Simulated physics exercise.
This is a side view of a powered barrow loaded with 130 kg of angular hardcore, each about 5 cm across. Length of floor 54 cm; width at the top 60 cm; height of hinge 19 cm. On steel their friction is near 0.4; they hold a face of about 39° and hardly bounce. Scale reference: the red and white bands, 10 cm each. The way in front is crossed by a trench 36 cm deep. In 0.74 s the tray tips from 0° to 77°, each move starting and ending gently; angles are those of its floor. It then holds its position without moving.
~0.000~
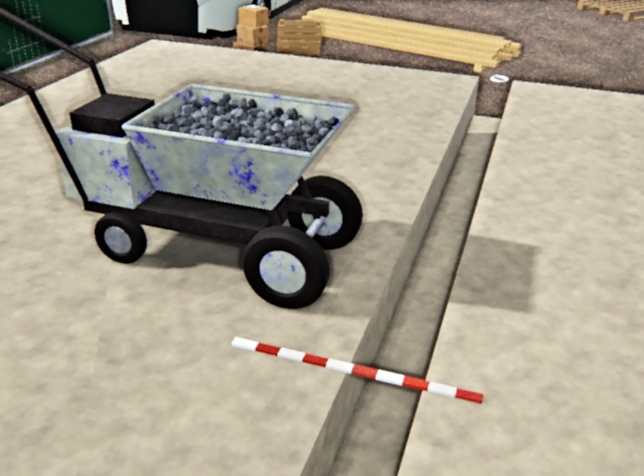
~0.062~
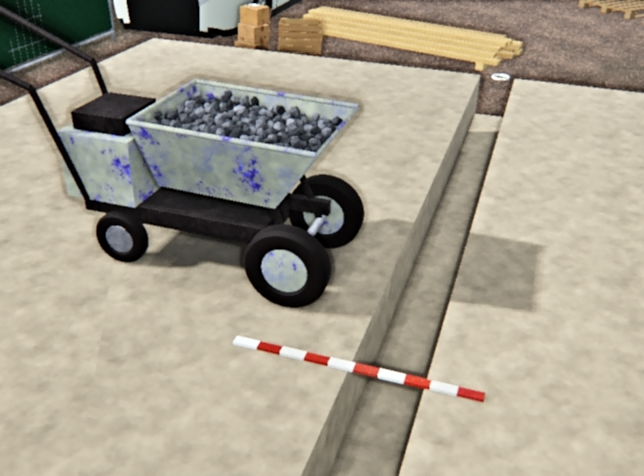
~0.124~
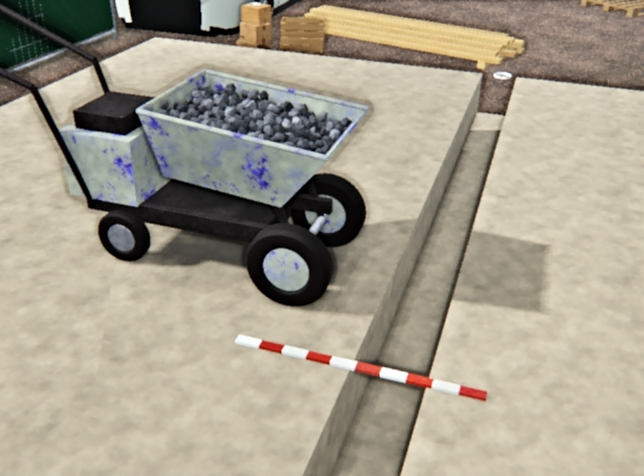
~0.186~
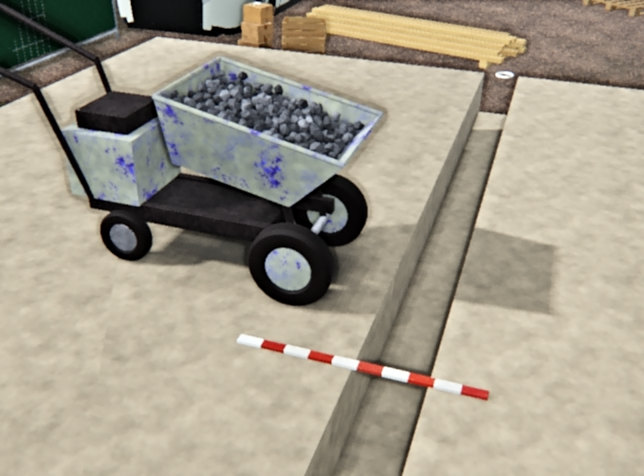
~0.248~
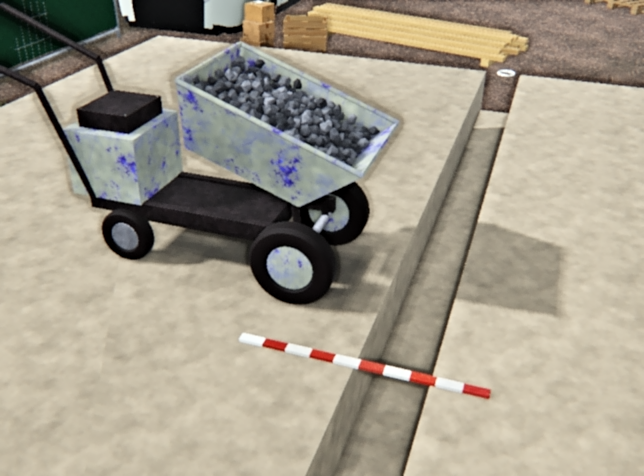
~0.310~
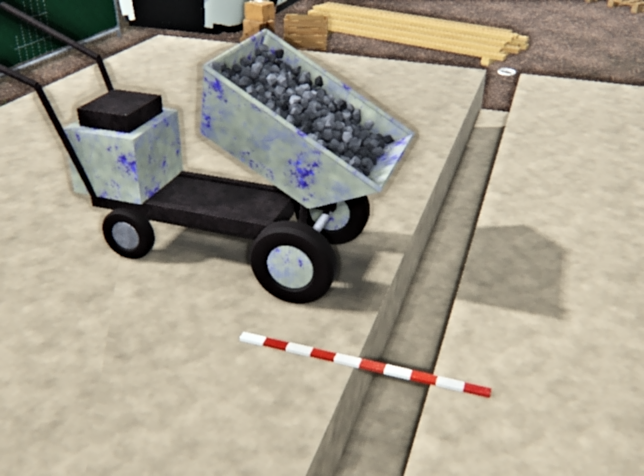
We see a blue-spotted pale barrow loaded with dark grey stones beside a trench crossed by a red and white rod; its tray slowly tilts, the rear rising steadily and the front pointing down toward the right.
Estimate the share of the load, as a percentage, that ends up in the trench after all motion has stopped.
Roughly 37 per cent of the load ends up there.
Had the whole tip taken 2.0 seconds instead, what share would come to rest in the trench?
Around 60 per cent would end in the trench.
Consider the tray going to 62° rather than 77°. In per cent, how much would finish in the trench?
In that case some 10 per cent.
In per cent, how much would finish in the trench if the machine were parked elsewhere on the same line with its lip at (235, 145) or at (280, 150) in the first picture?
It'd be around 85 per cent and after that around 65 per cent.
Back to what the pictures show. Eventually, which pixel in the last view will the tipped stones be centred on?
Centre estimate: Around (486, 300).
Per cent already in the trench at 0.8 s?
At that moment: Approx. 5 %.
After 0.6 s the floor is at 64°; 100 % in the tray; the foremost stones are at (426, 235).
After 0.8 s the floor is at 77°; 59 % in the tray, 4 % in the trench, 37 % past the trench; the foremost stones are at (538, 322).
After 1.2 s the floor is at 77°; 20 % in the tray, 15 % in the trench, 65 % past the trench; the foremost stones are past the picture's edge.
After 3.1 s the floor is at 77°; 0 % in the tray, 37 % in the trench, 63 % past the trench; the foremost stones are past the picture's edge.
